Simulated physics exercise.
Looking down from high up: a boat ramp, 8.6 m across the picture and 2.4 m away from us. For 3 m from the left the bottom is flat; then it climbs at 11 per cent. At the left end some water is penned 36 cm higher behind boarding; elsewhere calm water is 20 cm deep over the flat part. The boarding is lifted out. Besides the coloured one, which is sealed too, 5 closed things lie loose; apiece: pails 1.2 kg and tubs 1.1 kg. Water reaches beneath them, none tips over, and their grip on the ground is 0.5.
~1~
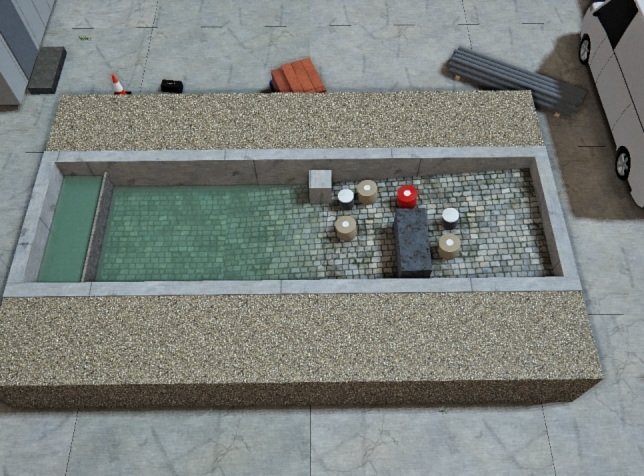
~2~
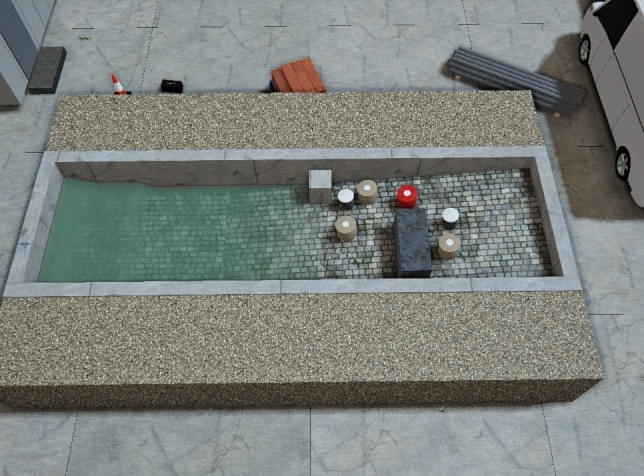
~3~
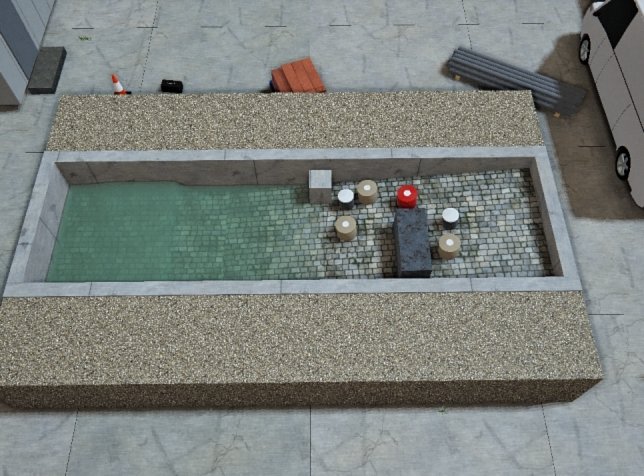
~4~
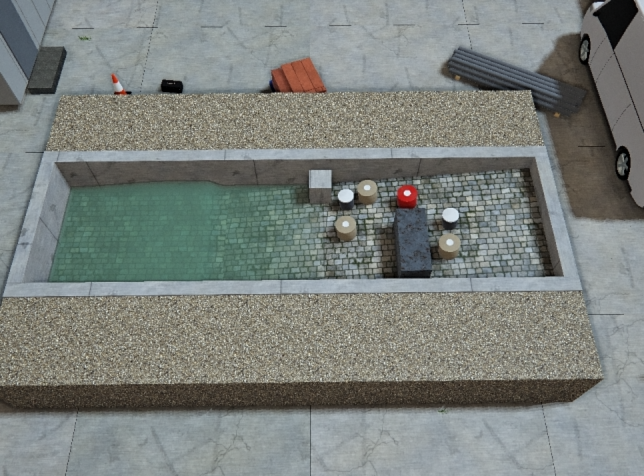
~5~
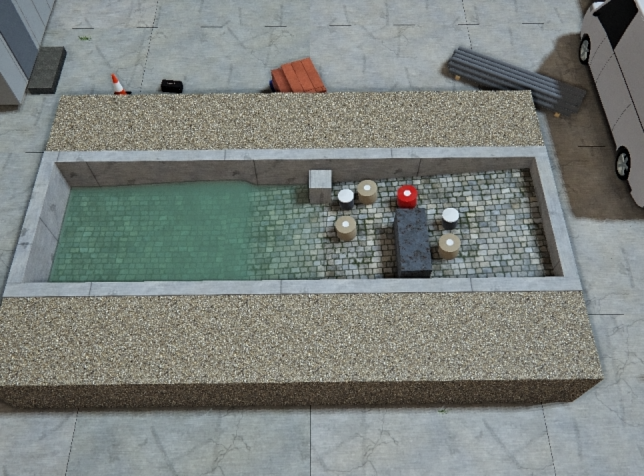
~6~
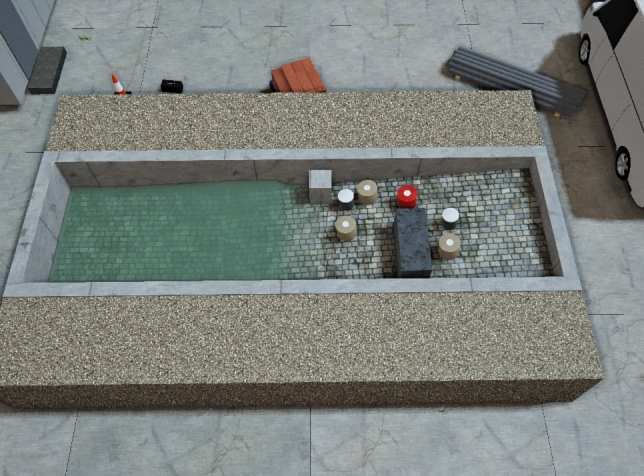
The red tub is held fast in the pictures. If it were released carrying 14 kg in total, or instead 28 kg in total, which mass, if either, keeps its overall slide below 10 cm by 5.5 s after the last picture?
14 kg already does.
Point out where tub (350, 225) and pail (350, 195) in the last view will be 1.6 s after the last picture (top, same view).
Somewhere about (378, 212) and (388, 180).
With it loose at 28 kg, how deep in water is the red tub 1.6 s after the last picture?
5 cm, roughly.
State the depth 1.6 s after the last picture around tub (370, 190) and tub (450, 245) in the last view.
I'd put it at 4 cm and 0 cm respectively.
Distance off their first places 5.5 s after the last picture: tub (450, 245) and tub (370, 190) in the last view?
Respectively 50 and 100 cm.
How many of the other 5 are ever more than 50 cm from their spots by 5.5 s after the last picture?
Result: 4.
Then, 0.6 s after the last picture the red tub would be 0 cm from its start with 14 kg and 0 cm from its start with 28 kg; 0 cm of water round it then.
Then, 1.6 s after the last picture the red tub would be 0 cm from its start with 14 kg and 0 cm from its start with 28 kg; 5 cm of water round it then.
Then, 3.4 s after the last picture the red tub would be 0 cm from its start with 14 kg and 0 cm from its start with 28 kg; 3 cm of water round it then.
Then, 5.5 s after the last picture the red tub would be 0 cm from its start with 14 kg and 0 cm from its start with 28 kg; 1 cm of water round it then.
